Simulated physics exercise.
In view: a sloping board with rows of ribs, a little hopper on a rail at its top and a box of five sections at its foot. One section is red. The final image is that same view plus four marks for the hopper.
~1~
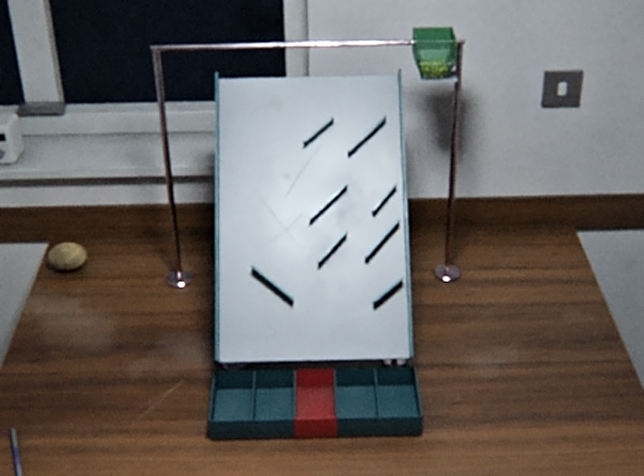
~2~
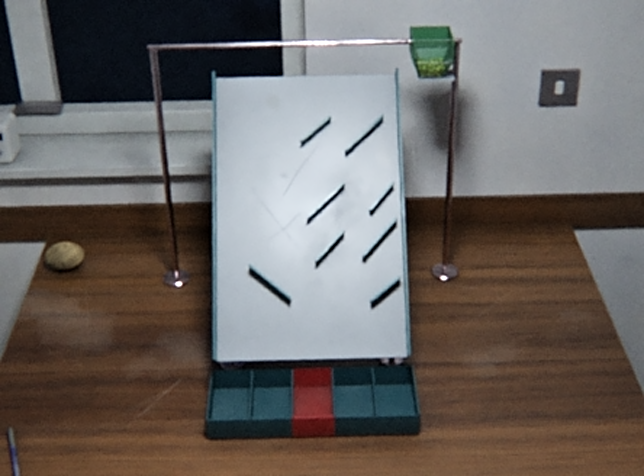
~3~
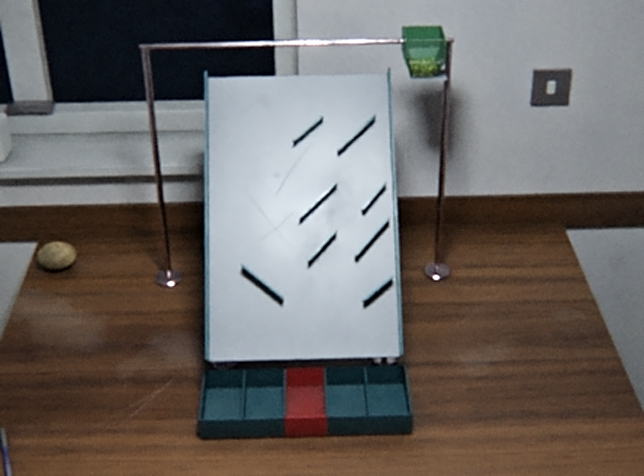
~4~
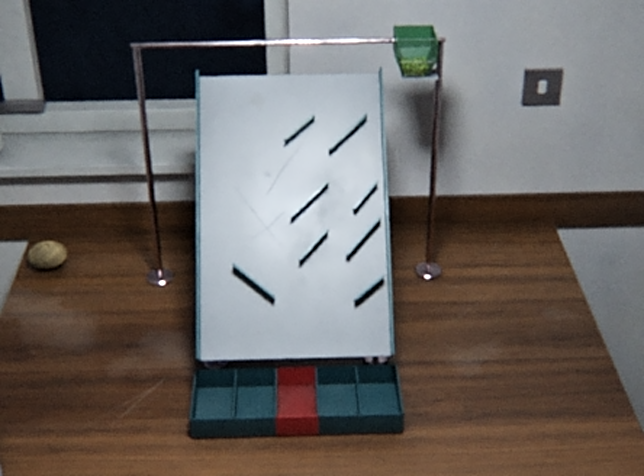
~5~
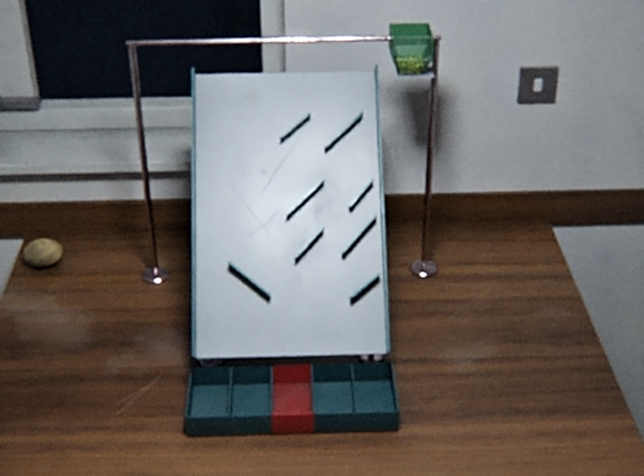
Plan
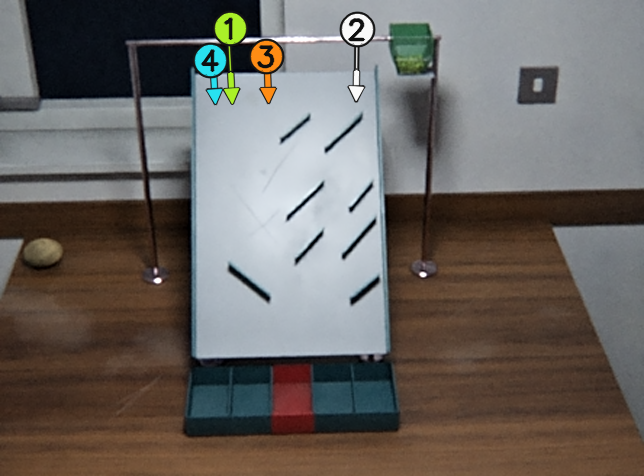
A sloping board with dark ribs stands still on a table as the view shifts slightly right.
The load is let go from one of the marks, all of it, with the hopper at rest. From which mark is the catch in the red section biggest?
Mark 2.
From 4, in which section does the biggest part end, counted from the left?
The first from the left.
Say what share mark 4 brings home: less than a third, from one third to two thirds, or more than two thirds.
Mark 4 gives less than a third.
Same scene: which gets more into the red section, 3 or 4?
3 it is.
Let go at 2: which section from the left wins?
The third from the left.
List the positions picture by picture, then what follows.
The first picture shows hopper (433, 67), dried peas, door shut.
The second picture shows ribs (301, 141) to (331, 116), (346, 150) to (383, 115), (307, 218) to (344, 182).
The third picture shows ribs (363, 209) to (386, 181), (308, 260) to (336, 230), (356, 255) to (389, 217).
The fourth picture shows ribs (233, 263) to (274, 297), (355, 300) to (384, 275).
The fifth picture shows red section (293, 422), number 3 of 5 from the left.
On the marked copy, mark 1 meets the board at (232, 98); mark 2 meets the board at (356, 95); mark 3 meets the board at (268, 97); mark 4 meets the board at (215, 98).
Choosing 1, about a tenth in the red section, roughly half in other sections, roughly a third outside the box.
Choosing 2, roughly half in the red section, roughly a quarter in other sections, just a few held on the board, about a tenth outside the box.
Choosing 3, about a tenth in the red section, roughly two thirds in other sections, roughly a quarter outside the box.
Choosing 4, just a few in the red section, roughly two thirds in other sections, roughly a third outside the box.
